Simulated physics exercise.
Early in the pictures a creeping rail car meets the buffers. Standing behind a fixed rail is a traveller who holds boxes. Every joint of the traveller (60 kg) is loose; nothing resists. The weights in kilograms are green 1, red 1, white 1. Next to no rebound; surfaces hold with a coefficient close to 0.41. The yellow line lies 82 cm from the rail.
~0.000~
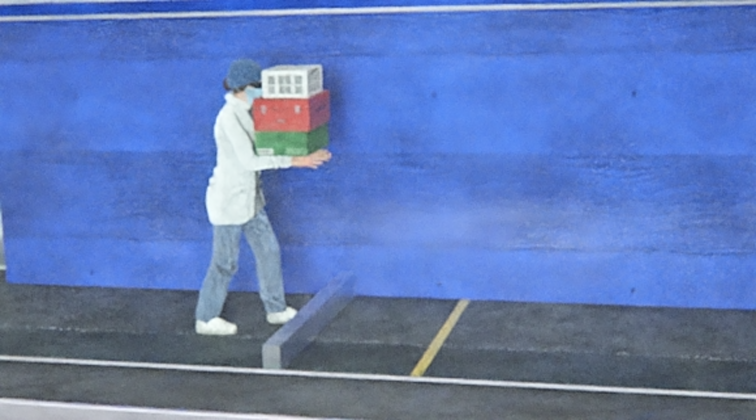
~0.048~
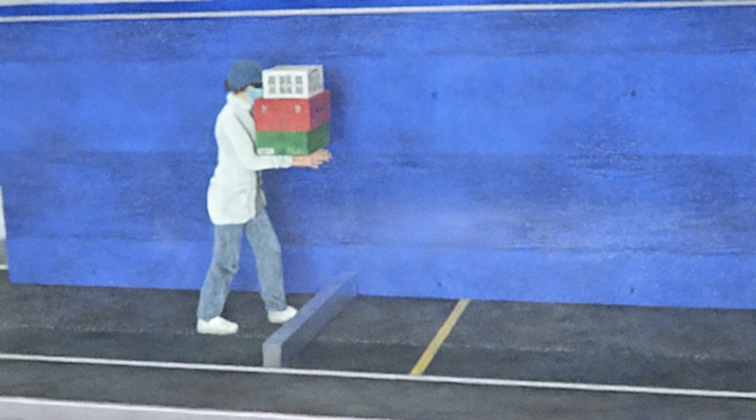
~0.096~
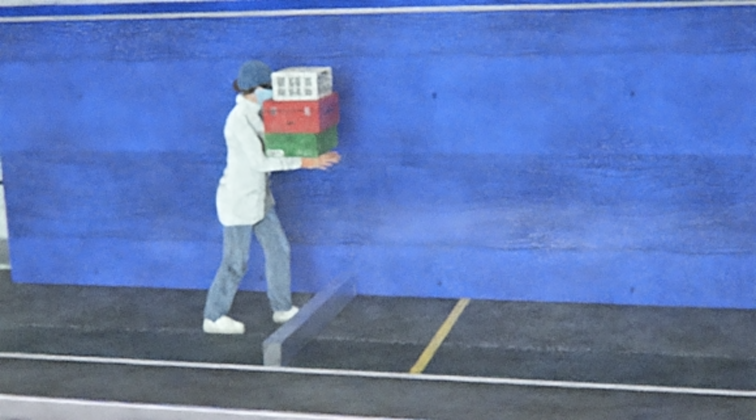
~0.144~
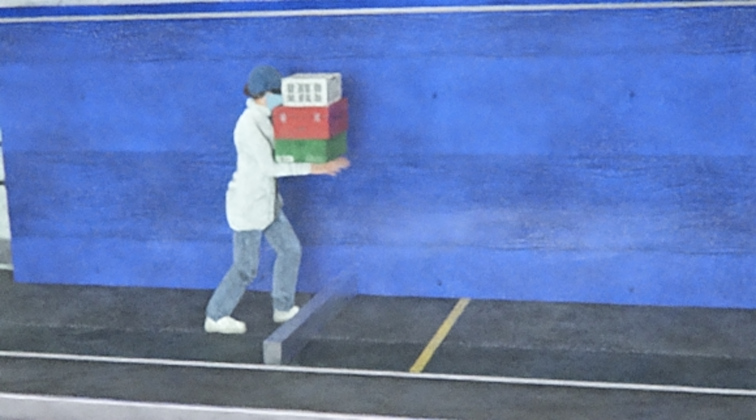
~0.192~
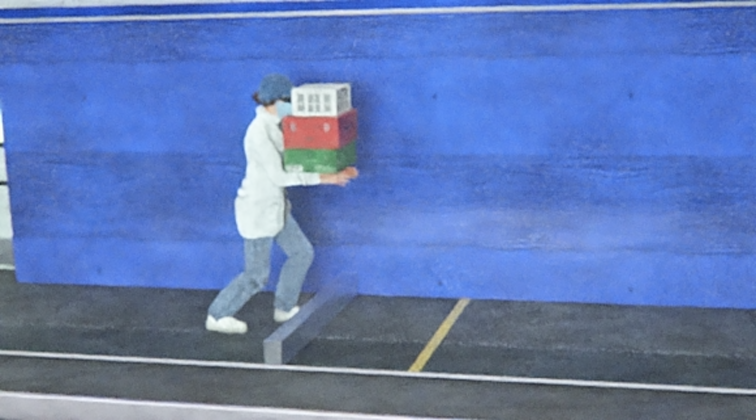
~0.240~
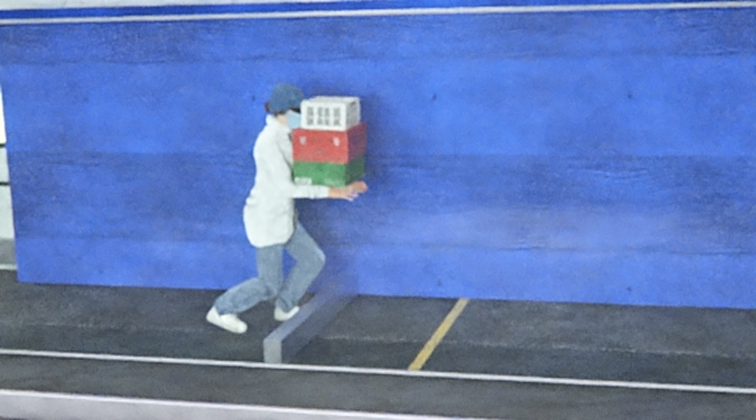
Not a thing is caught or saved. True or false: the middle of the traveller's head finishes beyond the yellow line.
False.
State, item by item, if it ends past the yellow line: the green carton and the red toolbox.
Green carton short of it, red toolbox past.
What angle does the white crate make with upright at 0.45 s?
It is tilted some 25°.
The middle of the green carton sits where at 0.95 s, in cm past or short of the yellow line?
Roughly 15 cm short.
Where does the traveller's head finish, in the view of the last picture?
Around (397, 286).
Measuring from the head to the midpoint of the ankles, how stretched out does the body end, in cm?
Roughly 90 cm.
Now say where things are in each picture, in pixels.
The first frame shows traveller's head (242, 93), green carton (292, 138), white crate (293, 81), yellow line (425, 361).
The second frame shows traveller's head (243, 93), green carton (293, 138), white crate (293, 81).
The third frame shows traveller's head (252, 95), green carton (302, 140), white crate (302, 83).
The fourth frame shows traveller's head (262, 99), green carton (311, 146), white crate (312, 89).
The fifth frame shows traveller's head (272, 107), green carton (321, 155), white crate (322, 100).
The sixth frame shows traveller's head (282, 117), green carton (330, 168), white crate (331, 113), yellow line (423, 356). Everything loose set off at about 1.1 m/s.
After 0.45 s the traveller's head is 60 cm short of the yellow line, near (337, 187) in the last picture's view.
After 0.65 s the traveller's head is 27 cm short of the yellow line, near (396, 268) in the last picture's view.
After 0.95 s the traveller's head is 25 cm short of the yellow line, near (400, 281) in the last picture's view.
Final state at 2.5 s, green carton stops short of the yellow line; red toolbox crosses the yellow line; white crate crosses the yellow line; traveller's head stops short of the yellow line.
